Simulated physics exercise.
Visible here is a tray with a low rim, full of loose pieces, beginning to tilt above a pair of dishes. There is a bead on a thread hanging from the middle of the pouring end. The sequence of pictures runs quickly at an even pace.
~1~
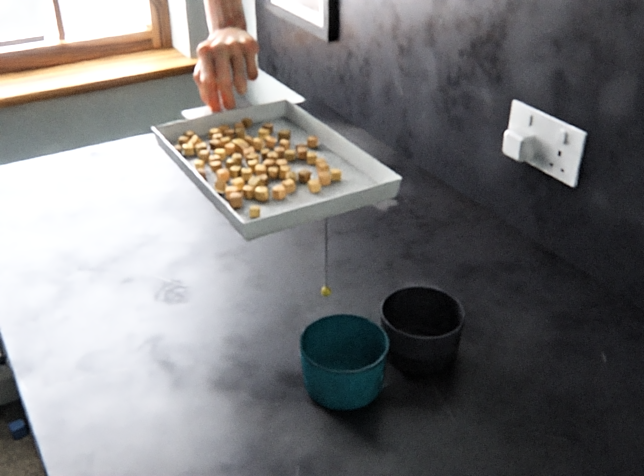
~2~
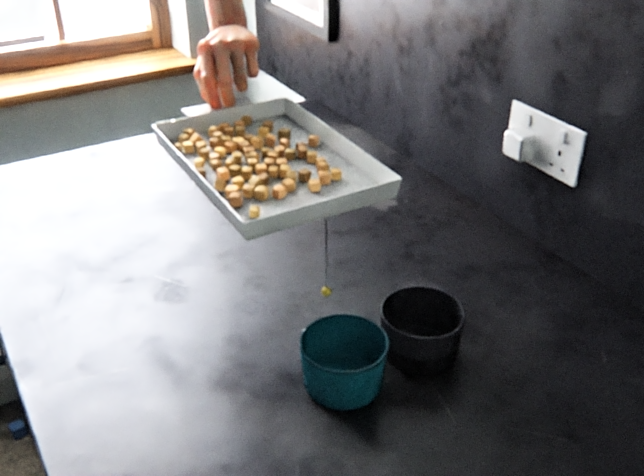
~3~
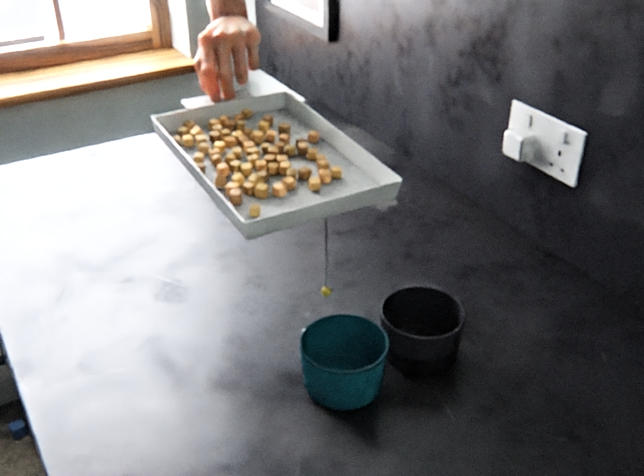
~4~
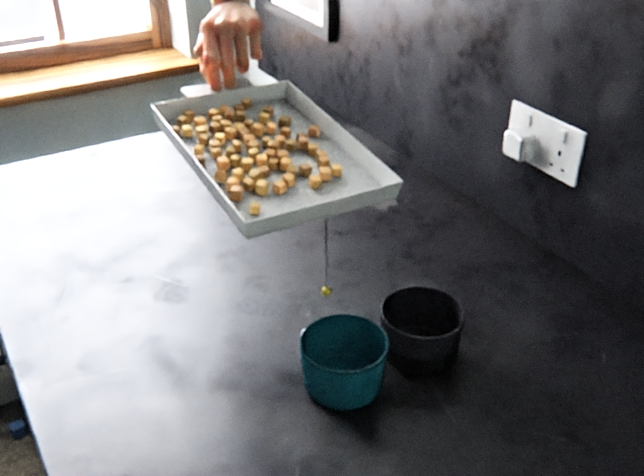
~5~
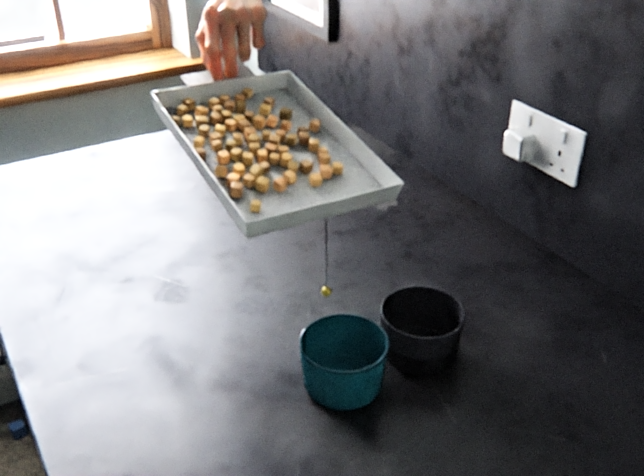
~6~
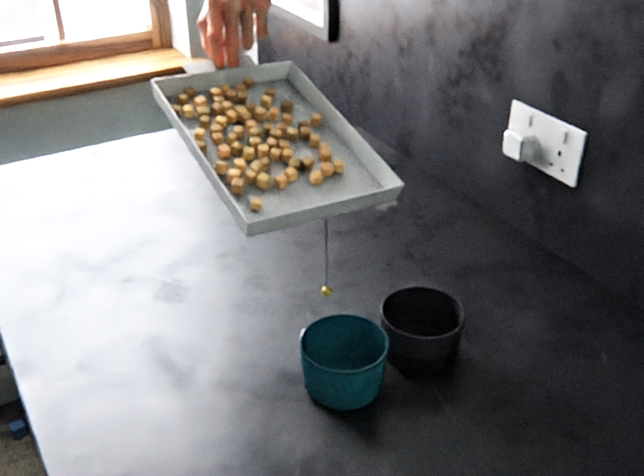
Tray of small wooden cubes tilting gradually as a hand raises its far end above a teal dish and a black dish.
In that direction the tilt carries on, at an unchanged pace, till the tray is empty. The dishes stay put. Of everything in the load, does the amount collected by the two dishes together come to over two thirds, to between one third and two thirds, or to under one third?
It comes to over two thirds.
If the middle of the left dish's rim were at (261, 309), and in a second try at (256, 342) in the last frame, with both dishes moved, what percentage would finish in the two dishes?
0, then 20 %.
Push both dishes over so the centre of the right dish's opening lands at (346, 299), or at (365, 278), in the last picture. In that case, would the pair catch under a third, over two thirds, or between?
Try one: Under a third; try two: Under a third.
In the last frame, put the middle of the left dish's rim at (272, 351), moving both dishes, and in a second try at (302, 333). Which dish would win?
On the first try it would be the one to the right, on the second the one to the right.
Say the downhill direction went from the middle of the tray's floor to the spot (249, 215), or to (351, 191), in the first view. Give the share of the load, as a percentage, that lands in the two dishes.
First heading roughly 0 %, second roughly 40 %.
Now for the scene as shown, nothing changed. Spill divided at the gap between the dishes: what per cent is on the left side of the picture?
Roughly 80 percent.
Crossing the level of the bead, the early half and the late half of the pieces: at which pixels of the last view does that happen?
Around (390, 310) first; around (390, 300) second.
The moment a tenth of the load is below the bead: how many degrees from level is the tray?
I'd say it is tilted about 105°.
Just after the last frame, tray tipped steeply; almost all on the tray; just a few in the air.
A moment on, tray tipped right over; almost all on the tray; about a tenth in the right dish; just a few outside both.
Further on, tray tipped past a quarter turn; roughly a third in the left dish; roughly half in the right dish; roughly a quarter outside both.
When it is over, tray tipped past a quarter turn; roughly a third in the left dish; roughly half in the right dish; roughly a quarter outside both.
